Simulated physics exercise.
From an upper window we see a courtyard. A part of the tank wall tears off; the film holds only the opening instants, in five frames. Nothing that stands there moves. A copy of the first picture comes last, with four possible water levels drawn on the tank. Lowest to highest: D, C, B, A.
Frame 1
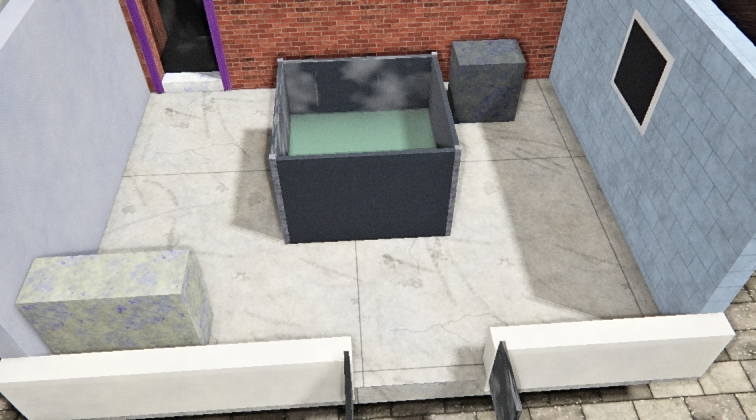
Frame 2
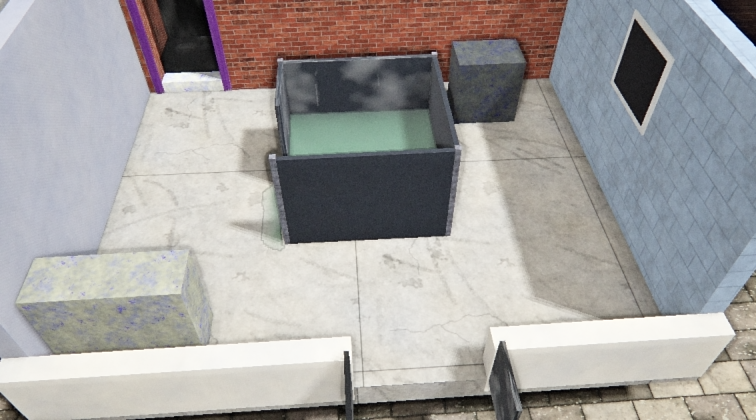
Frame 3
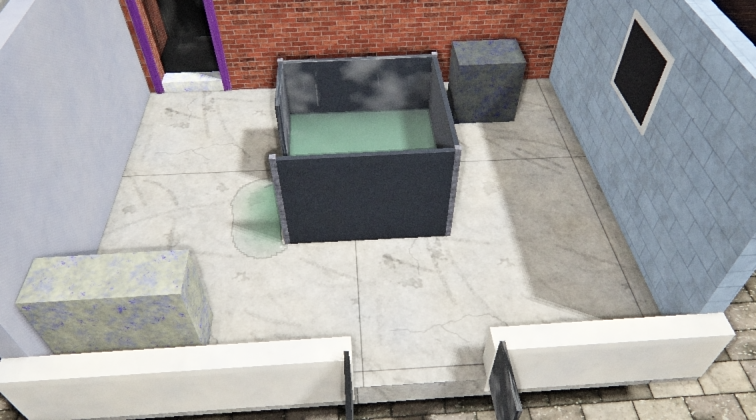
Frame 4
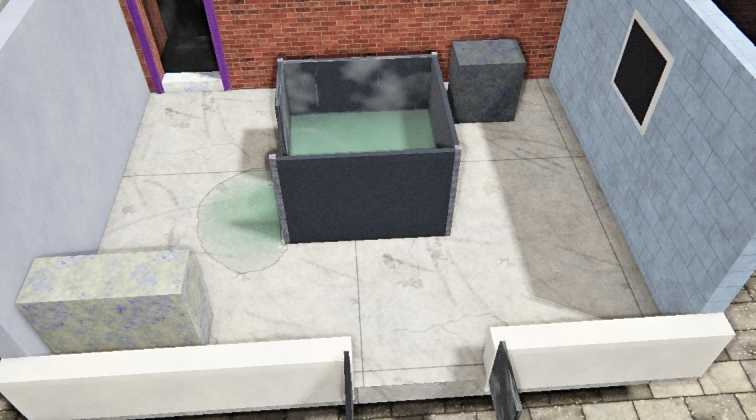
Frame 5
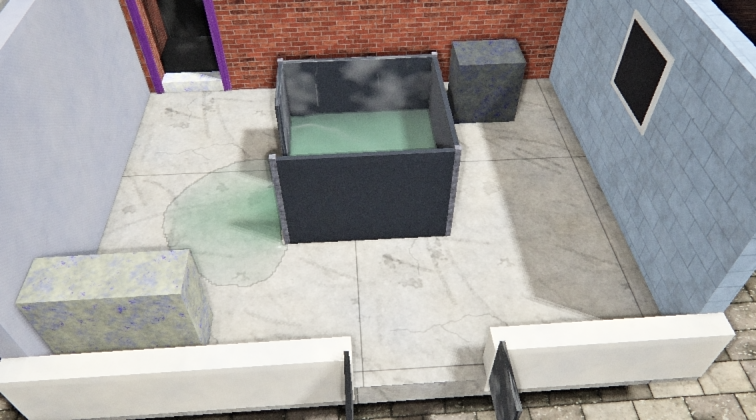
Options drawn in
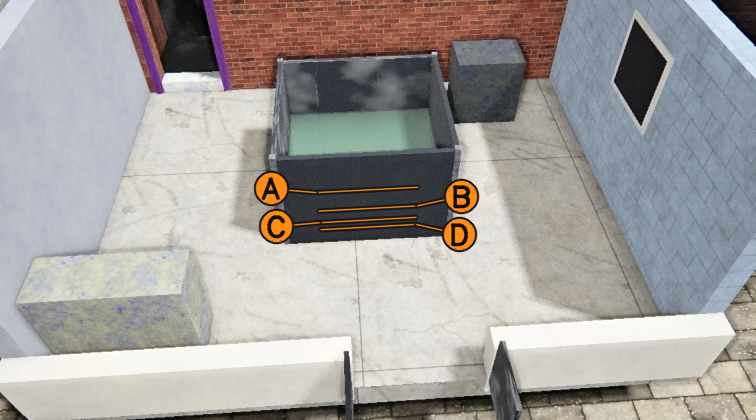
To begin with, a dark, open-topped tank of pale green water stands in a walled courtyard, the paving around it dry. A thin patch of greenish water then appears at the tank's left side and widens across the paving toward the mottled block on the left, while everything else stays still.
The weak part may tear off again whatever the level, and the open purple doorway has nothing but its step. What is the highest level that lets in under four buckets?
B is the one.
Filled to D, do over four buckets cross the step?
No.
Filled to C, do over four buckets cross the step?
No, not at all.
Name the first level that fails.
Here it is level A.
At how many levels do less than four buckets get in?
Three of them.
In orange, A at (367, 189); B at (368, 208); C at (368, 220); D at (368, 227); from the bottom up D, C, B, A.
With A, about 11 bucketfuls get in.
With B, a splash gets over, under a bucket.
With C, nothing gets over.
With D, nothing gets over.
